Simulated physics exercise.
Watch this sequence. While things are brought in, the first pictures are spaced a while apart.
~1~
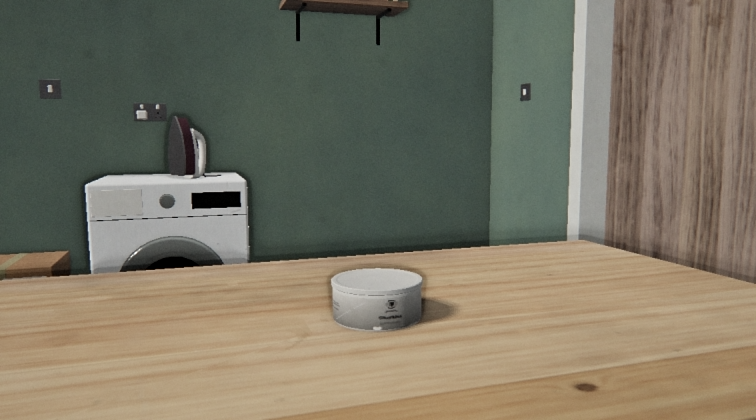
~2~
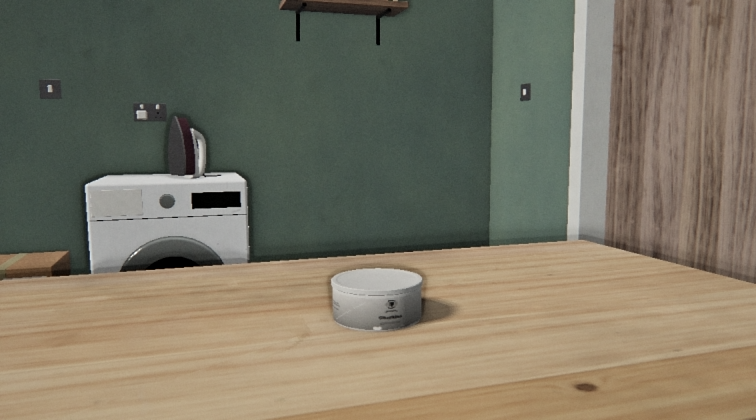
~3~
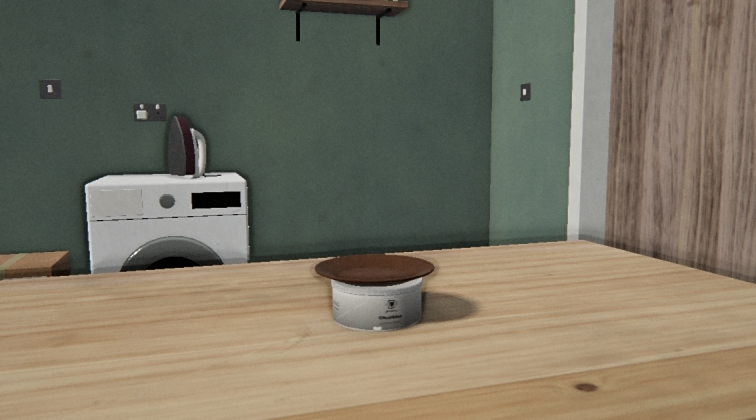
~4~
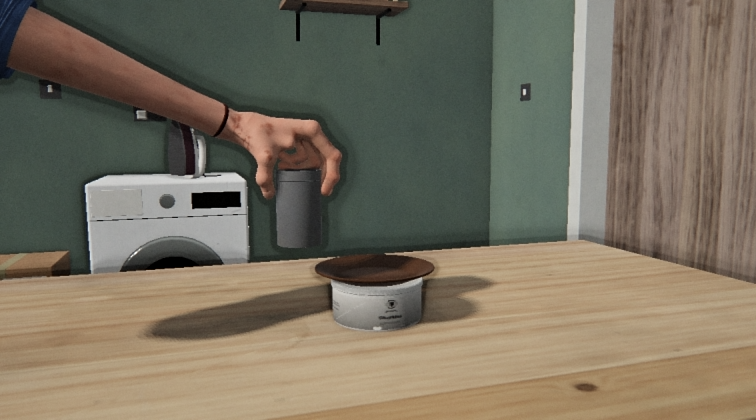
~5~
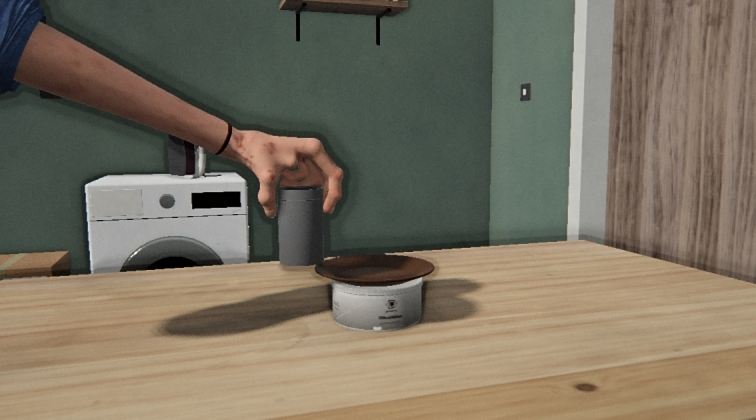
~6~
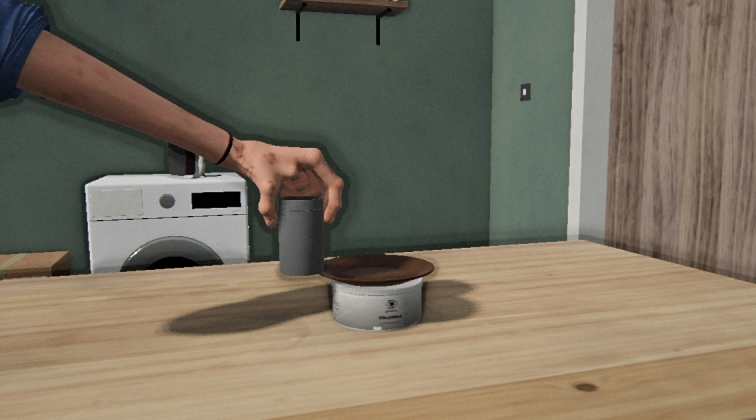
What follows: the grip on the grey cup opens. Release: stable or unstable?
Unsteady.
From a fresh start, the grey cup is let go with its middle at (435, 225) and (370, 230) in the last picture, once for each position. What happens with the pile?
On the first go it collapses, and on the second it remains standing.
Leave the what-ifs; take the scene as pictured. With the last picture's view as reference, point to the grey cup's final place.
I'd point to roughly (258, 307).
Then, 0.20 s later than the last frame, grey cup tilted by 14° near (293, 241).
Then, 0.30 s later than the last frame, grey cup now fallen.
Then, 0.40 s later than the last frame, nothing new.
When it is over, fallen, grey cup; the other 2 as before. End places, in pixels of the last picture, grey cup near (258, 307). The pile gives way.
